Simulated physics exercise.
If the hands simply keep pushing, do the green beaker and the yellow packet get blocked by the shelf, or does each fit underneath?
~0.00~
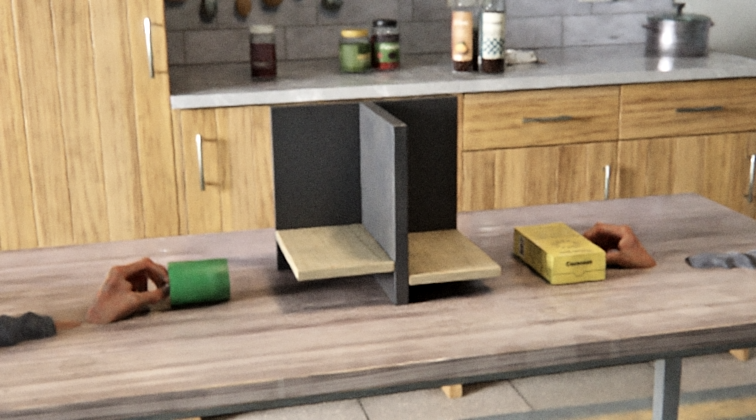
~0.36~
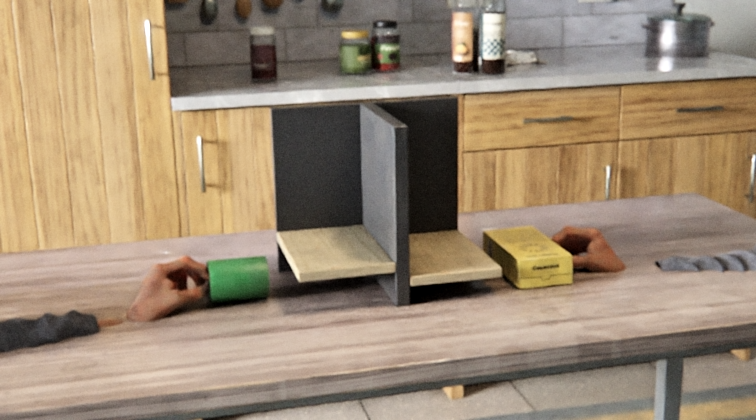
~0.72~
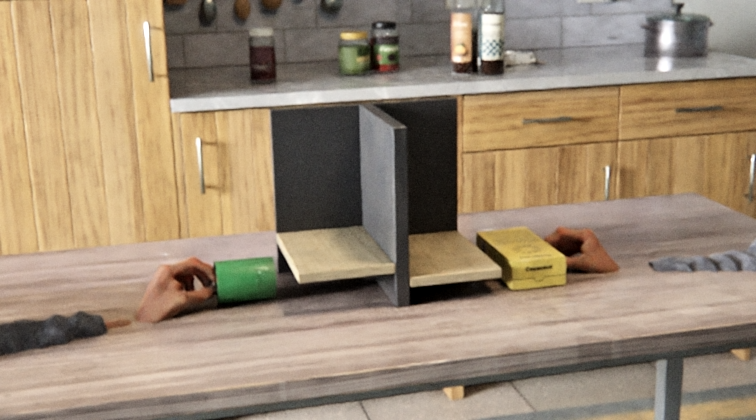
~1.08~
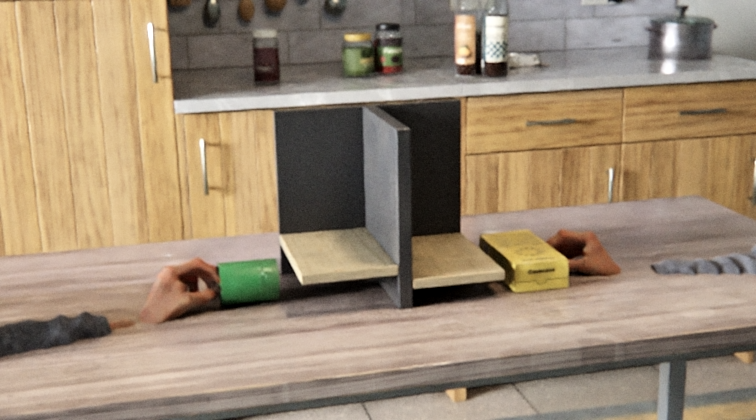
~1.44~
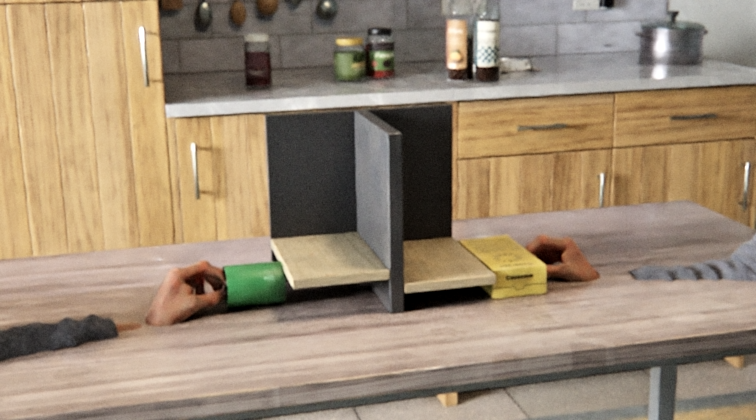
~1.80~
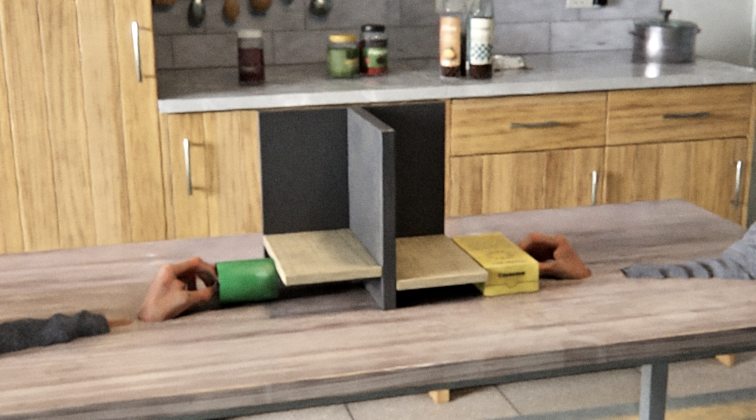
Both get blocked. The green beaker is too tall to go under its side of the shelf, and the yellow packet is too tall for the other side.
